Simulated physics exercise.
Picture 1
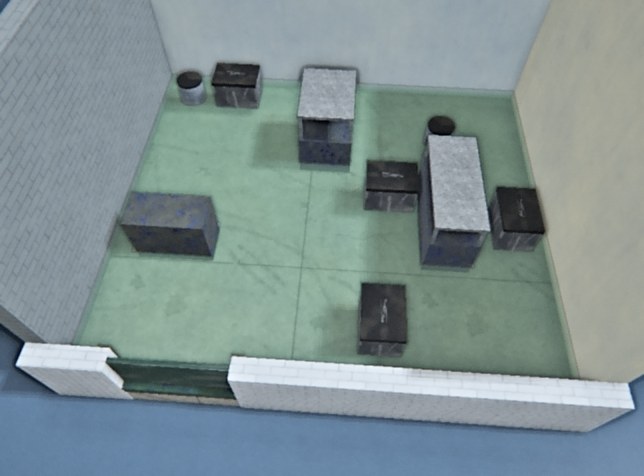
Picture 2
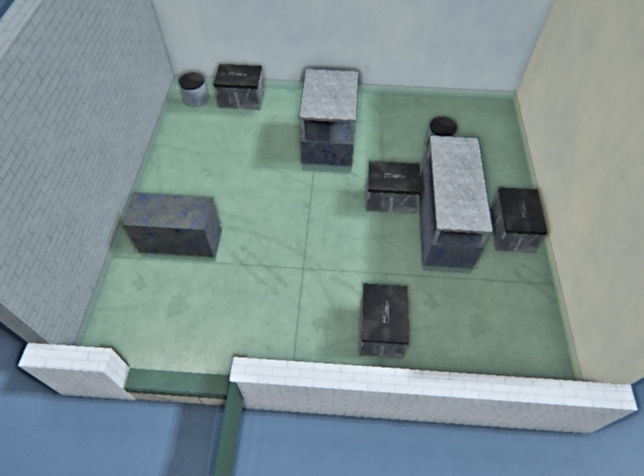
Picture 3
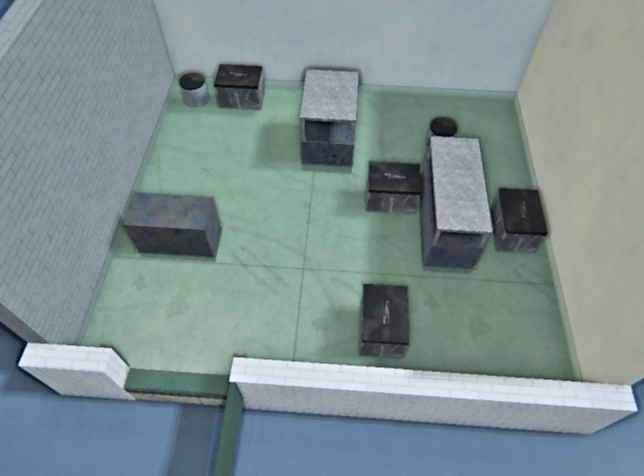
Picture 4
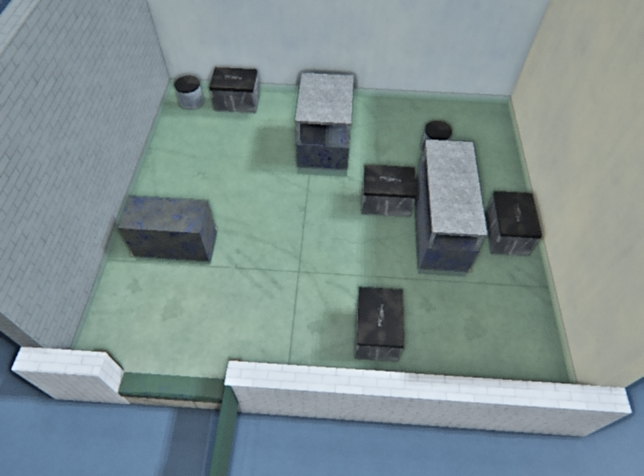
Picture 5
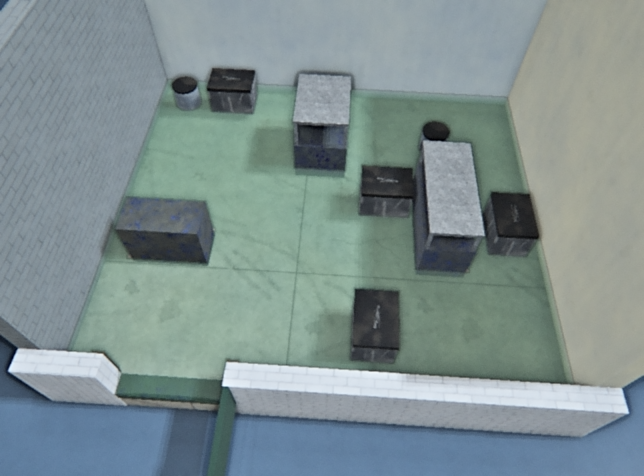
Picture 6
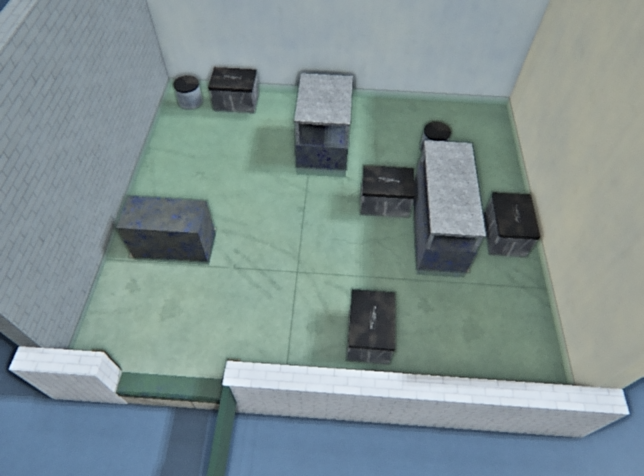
To begin with, dark boxes and pale-topped blocks sit spread across a green, walled cellar seen from above, with a green panel across the gap in the front wall. The panel swings outward, then the view shifts slightly while the box nearest the front wall edges very slightly left and the others barely change.
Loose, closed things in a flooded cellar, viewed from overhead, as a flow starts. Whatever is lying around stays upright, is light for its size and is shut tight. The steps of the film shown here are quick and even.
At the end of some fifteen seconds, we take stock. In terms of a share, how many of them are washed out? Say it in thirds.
Stays below one third.
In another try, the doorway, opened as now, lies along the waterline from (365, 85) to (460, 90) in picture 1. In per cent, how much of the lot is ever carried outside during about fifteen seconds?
That comes to around 70 per cent.
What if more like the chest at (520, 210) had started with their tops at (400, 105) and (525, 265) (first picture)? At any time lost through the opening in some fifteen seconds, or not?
Result, in listed order: Not lost / not lost.
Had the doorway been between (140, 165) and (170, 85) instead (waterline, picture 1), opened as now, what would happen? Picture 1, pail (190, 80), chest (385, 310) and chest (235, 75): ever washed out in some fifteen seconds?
Each in turn: Exits, never leaves, exits.
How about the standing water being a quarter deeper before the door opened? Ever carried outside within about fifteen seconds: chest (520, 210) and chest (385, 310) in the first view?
As listed: Stays, out.
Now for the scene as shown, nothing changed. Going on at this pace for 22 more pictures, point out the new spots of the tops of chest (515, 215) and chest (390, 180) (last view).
Around (517, 254) for the first and around (349, 238) for the second.
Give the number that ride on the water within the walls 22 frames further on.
It comes to 6.
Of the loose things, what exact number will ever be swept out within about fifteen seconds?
So that is 1.
A moment on, 0 of 7 are out; 7 afloat.
Next, 0 of 7 are out; 7 afloat.
Later, 1 of 7 are out; 6 afloat.
In the end, 1 of 7 are out; 6 afloat.
